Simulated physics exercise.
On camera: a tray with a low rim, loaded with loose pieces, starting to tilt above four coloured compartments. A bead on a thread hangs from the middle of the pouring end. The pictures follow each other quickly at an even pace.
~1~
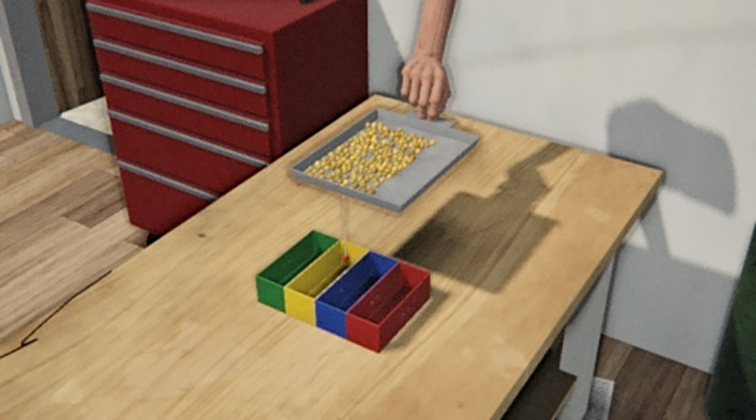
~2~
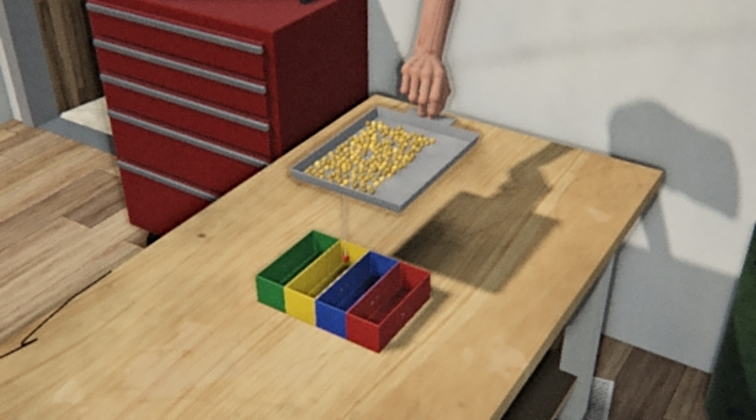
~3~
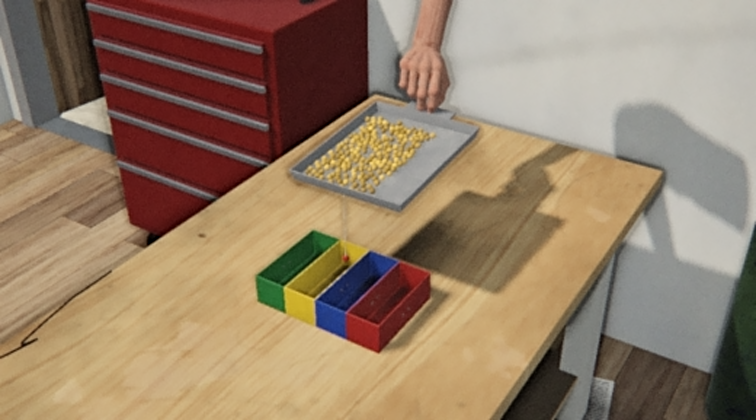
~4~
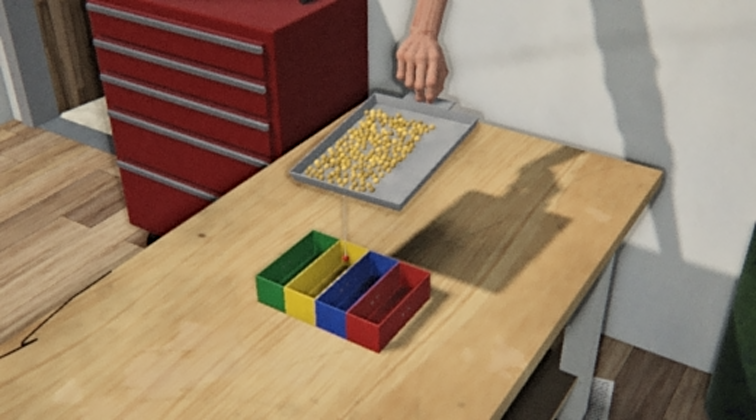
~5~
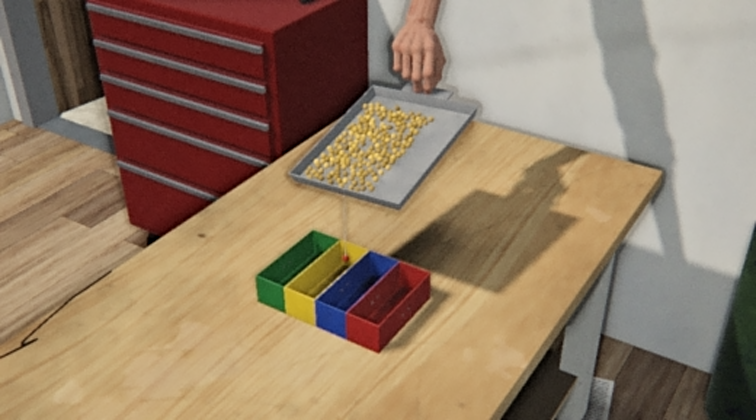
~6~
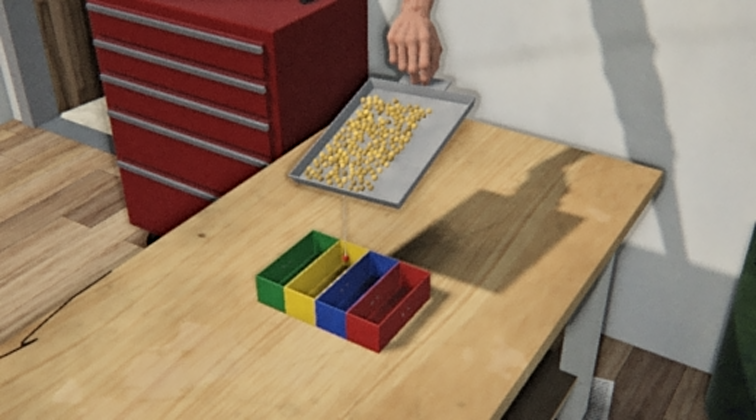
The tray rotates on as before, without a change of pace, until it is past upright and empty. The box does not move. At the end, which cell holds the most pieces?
Most goes to the green cell.
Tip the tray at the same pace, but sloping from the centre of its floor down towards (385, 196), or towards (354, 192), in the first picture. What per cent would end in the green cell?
The first gives 0 %, the second 20 %.
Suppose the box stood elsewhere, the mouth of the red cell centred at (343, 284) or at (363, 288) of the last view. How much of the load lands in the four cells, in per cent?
About 100 and 100 per cent.
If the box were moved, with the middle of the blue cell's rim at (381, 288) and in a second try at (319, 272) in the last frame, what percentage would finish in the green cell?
The first gives 30 %, the second 10 %.
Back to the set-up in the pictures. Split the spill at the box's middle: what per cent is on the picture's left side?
About 100 per cent.
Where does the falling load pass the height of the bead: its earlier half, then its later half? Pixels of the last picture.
Early half (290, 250), late half (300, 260).
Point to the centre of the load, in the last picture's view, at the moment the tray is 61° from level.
At about (331, 154).
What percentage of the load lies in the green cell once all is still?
It comes to 60 per cent or so.
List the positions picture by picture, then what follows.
Corners of the pouring end near (294, 168) and (400, 203), level; middle of the load near (377, 154), puffed corn balls; bead on its thread near (346, 258); green cell near (271, 292); yellow cell near (300, 304); blue cell near (331, 317); red cell near (363, 331), in the first frame.
Corners of the pouring end near (294, 168) and (400, 203), level; middle of the load near (377, 153), in the second frame.
Corners of the pouring end near (294, 169) and (399, 202), tipped barely, lowest at the left corner; middle of the load near (376, 150), in the third frame.
Corners of the pouring end near (293, 171) and (399, 202), tipped a little, lowest at the left corner; middle of the load near (376, 145), in the fourth frame.
Corners of the pouring end near (293, 172) and (398, 201), tipped a little, lowest at the left corner; middle of the load near (375, 141), in the fifth frame.
Corners of the pouring end near (292, 174) and (397, 200), tipped clearly, lowest at the left corner; middle of the load near (373, 137); green cell near (271, 292); yellow cell near (300, 304); blue cell near (331, 317); red cell near (363, 331), in the sixth frame.
Shortly afterwards, tray tipped steeply; the whole lot on the tray.
Next, tray tipped right over; the bulk on the tray; only a few in the green cell; near a quarter falling or outside the box.
Some moments later, tray tipped past a quarter turn; near half in the green cell; near a quarter in the yellow cell; a little in the blue cell; a little falling or outside the box.
In the end, tray tipped past a quarter turn; near half in the green cell; near a quarter in the yellow cell; a little in the blue cell; none at all in the red cell; a little outside the box.
